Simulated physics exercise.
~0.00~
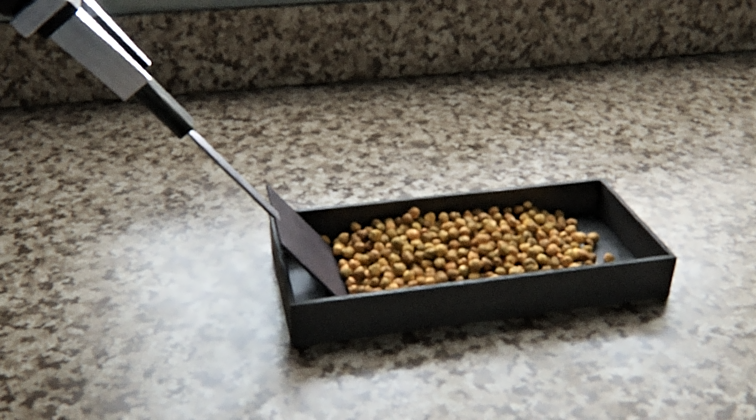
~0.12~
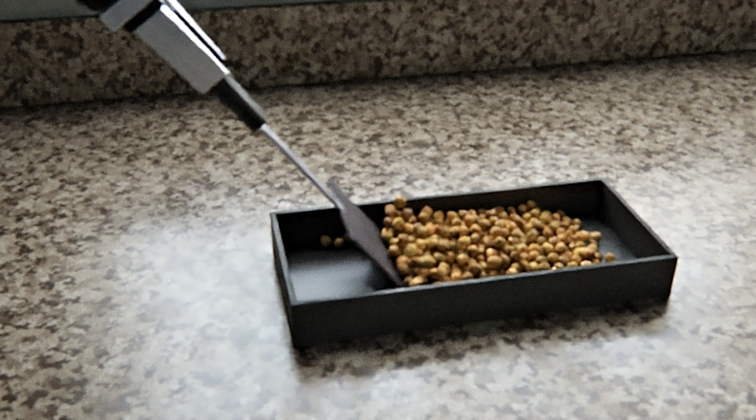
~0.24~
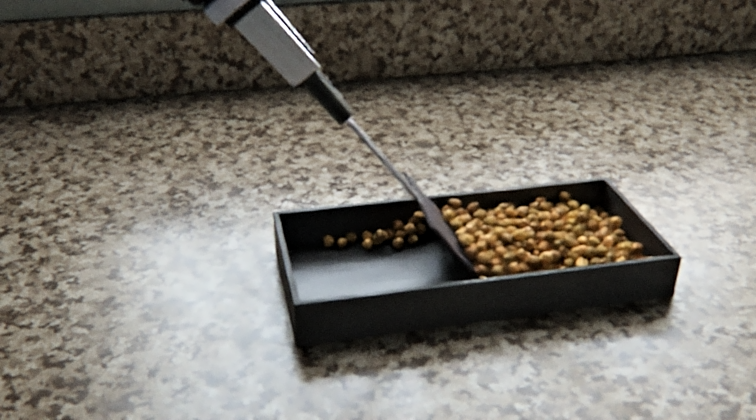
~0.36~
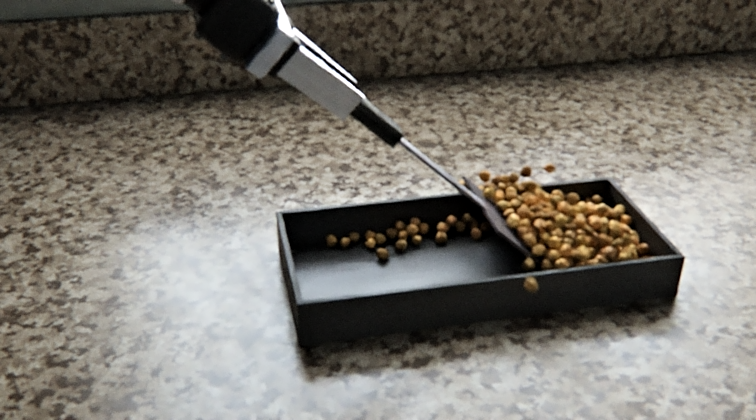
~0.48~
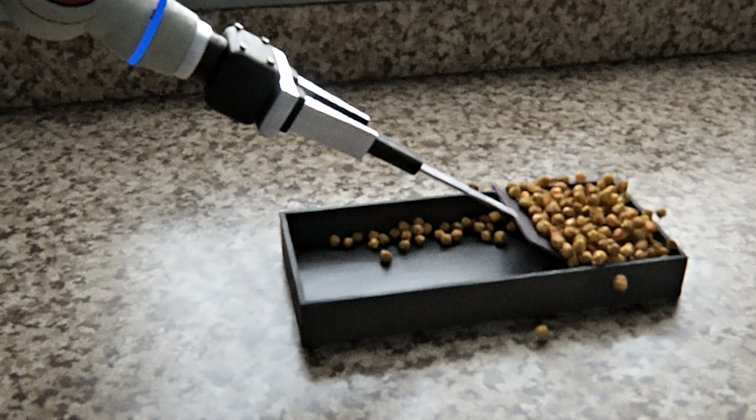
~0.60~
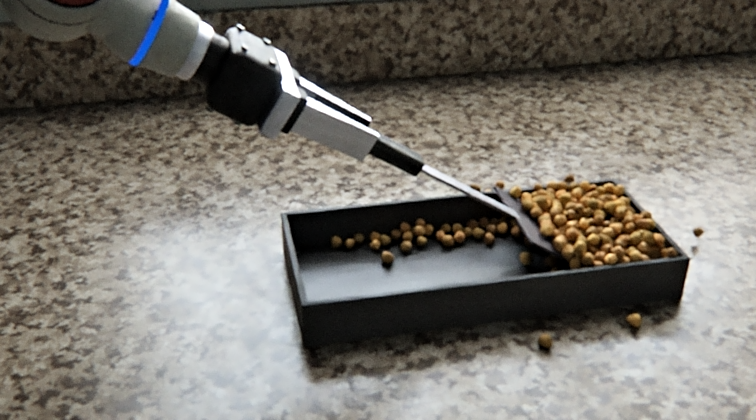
Robot arm pushing dried chickpeas rightward along a black tray with a spatula, heaping them at the end as a few spill out.
